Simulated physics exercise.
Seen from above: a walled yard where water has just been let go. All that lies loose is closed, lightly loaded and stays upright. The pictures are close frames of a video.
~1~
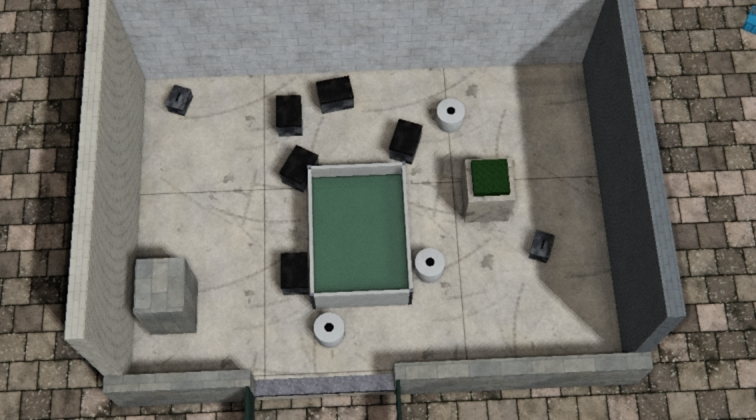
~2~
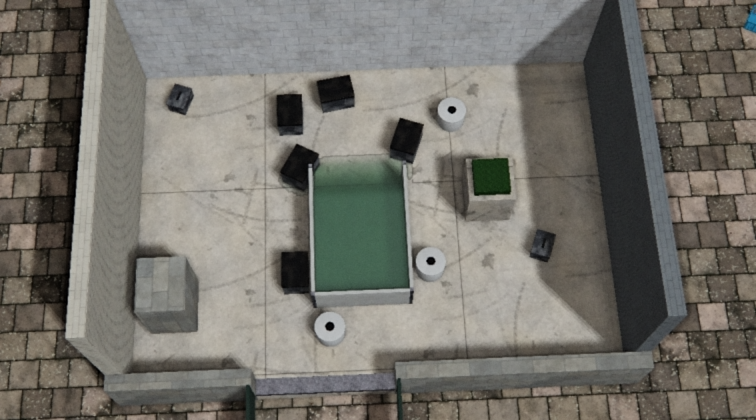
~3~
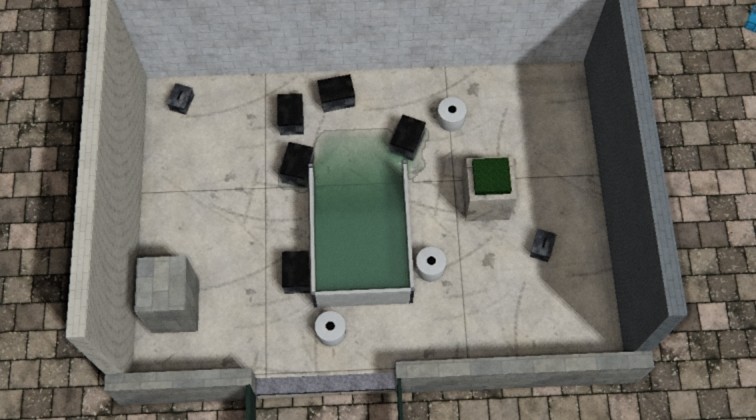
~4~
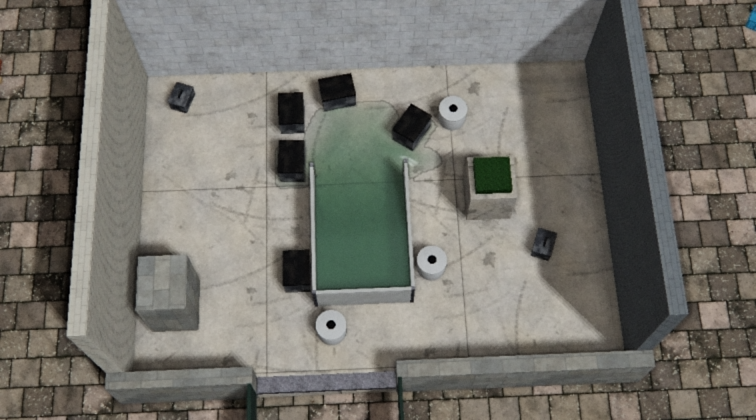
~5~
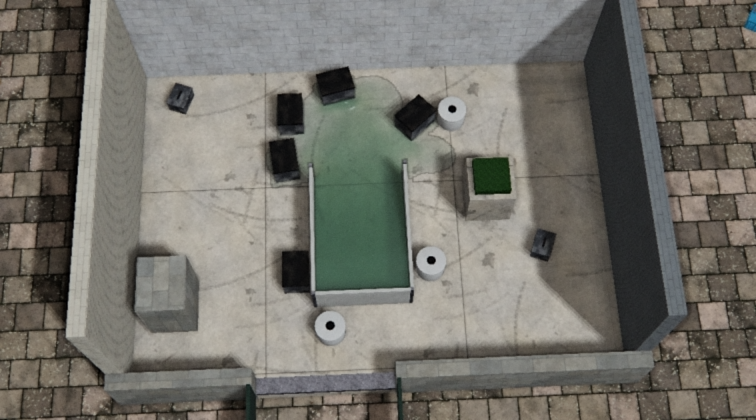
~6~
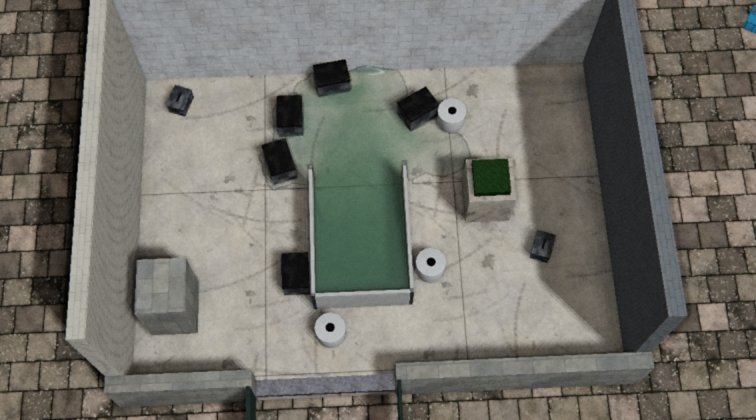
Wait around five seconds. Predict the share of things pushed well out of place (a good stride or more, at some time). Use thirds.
It is from one to two thirds.
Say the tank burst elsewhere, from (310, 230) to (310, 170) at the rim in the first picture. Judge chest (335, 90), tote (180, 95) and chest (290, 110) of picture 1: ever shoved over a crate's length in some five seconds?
In turn: Moved that far, pushed that far, moved that far.
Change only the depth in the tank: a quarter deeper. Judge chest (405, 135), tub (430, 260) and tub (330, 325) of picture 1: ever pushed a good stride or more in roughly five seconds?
As listed: Swept aside, under that, under that.
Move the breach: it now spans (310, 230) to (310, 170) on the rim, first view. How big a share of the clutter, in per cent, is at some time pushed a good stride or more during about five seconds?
I make it 40 per cent.
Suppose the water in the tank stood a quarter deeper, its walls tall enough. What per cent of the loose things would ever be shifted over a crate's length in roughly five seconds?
Near 70 in a hundred.
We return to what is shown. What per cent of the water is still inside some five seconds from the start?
Some 100 per cent.
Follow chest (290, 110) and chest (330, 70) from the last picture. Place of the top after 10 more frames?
At about (197, 85) and (287, 67).
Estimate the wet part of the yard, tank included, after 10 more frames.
Close to 35 %.
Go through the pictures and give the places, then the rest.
The first picture shows a chest at (406, 136), on the bottom; a chest at (299, 164), on the bottom; 0 of 10 have shifted.
The second picture shows a chest at (407, 136) rests on the ground; a chest at (300, 163), on the bottom; 0 of 10 have shifted.
The third picture shows a chest at (408, 132), on the bottom, close to its start; a chest at (296, 160), on the bottom, close to its start; 1 of 10 have shifted.
The fourth picture shows a chest at (412, 122) rests on the ground, close to its start; a chest at (291, 156), on the bottom, close to its start; 2 of 10 have shifted.
The fifth picture shows a chest at (416, 112), on the bottom, a stride from its start; a chest at (284, 155), on the bottom, close to its start; 3 of 10 have shifted.
The sixth picture shows a chest at (419, 103), on the bottom, a stride from its start; a chest at (278, 156), on the bottom, a stride from its start; 3 of 10 have shifted.
A moment on, 1 of 10 are well off their spots; 1 afloat.
Next, 3 of 10 are well off their spots; 2 afloat.
Later, 5 of 10 are well off their spots; 4 afloat.
In the end, 5 of 10 are well off their spots, and 5 have been at some point; 2 afloat.
